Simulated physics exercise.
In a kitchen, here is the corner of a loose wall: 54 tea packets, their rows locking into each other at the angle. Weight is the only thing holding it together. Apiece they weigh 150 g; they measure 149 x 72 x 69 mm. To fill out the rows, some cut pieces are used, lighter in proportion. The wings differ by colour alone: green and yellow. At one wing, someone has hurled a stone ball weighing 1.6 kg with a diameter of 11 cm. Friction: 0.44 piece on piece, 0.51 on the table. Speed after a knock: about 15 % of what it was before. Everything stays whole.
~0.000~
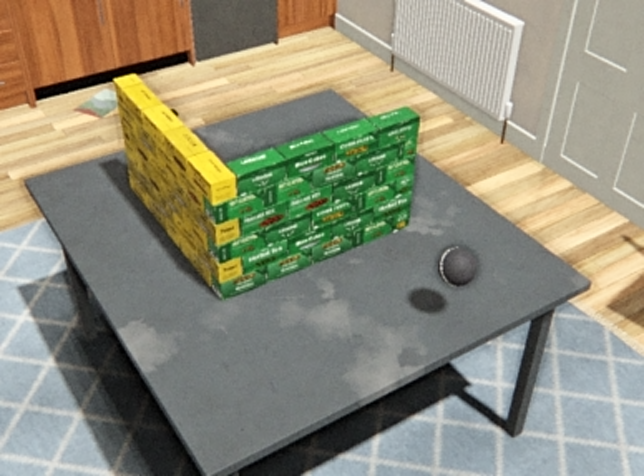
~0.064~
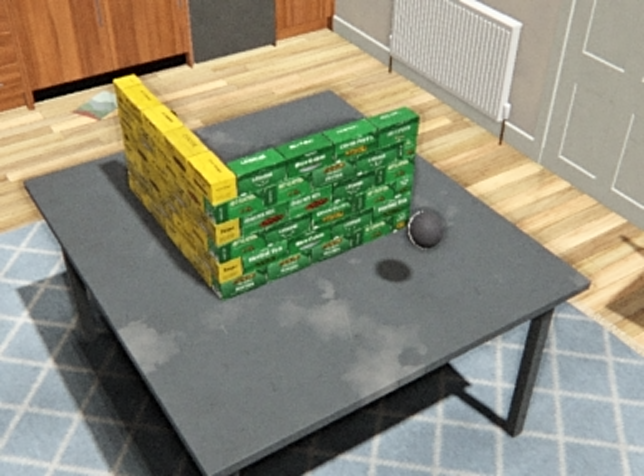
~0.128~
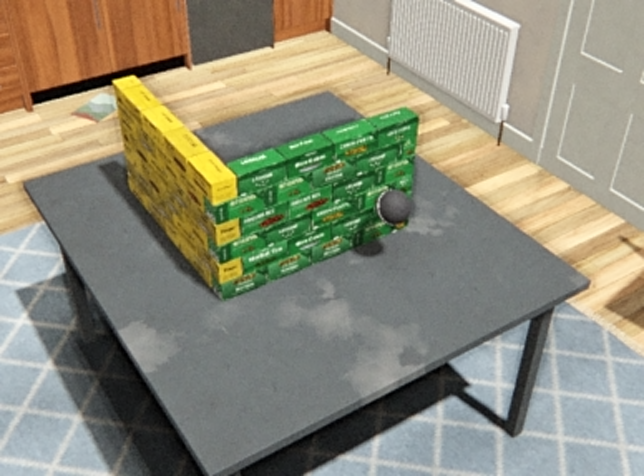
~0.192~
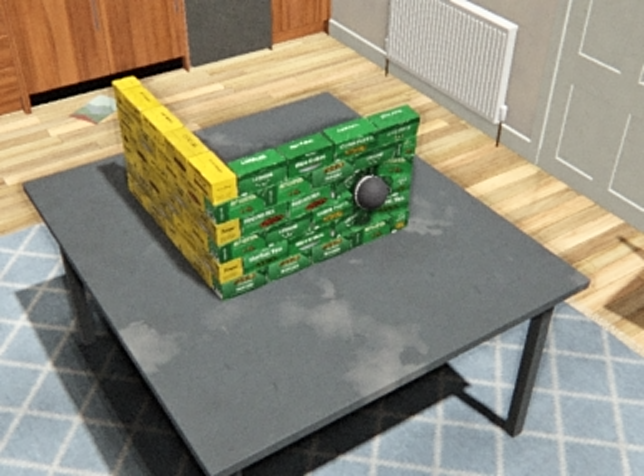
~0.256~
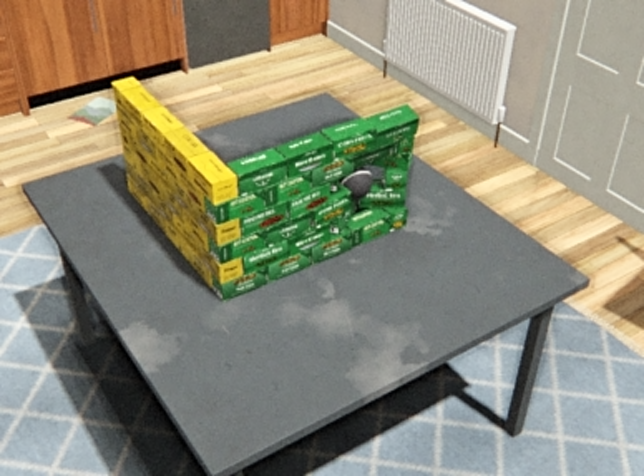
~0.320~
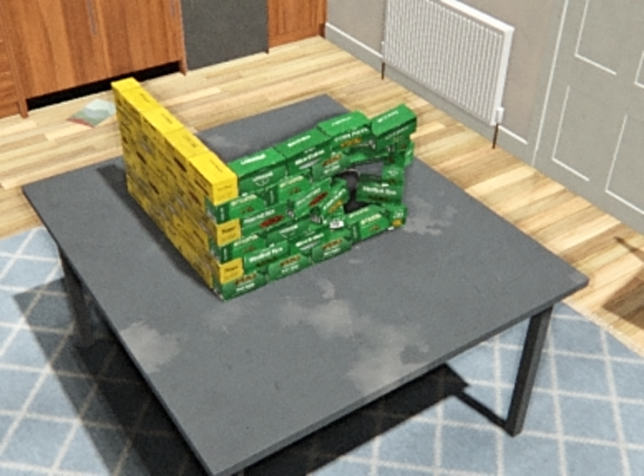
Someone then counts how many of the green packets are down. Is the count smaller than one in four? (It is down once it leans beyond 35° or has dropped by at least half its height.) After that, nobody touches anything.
No, bigger than one in four.
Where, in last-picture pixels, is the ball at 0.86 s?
(221, 86) or so.
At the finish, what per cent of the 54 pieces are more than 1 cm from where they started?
Displaced: 30 %.
After 0.50 s, ball still moving; 10 of the 27 green packets down (10 of 54 in all colours); top green packet 68° from how it stood, 13 cm lower.
After 0.86 s, ball still moving; 16 of the 27 green packets down (16 of 54 in all colours); top green packet on its side.
In the end (2.1 s), ball rolling away; 16 of the 27 green packets down (16 of 54 in all colours); top green packet on its side; top yellow packet unmoved. That is 59 per cent. From the last view, middles, top green packet near (351, 198), top yellow packet near (212, 178).
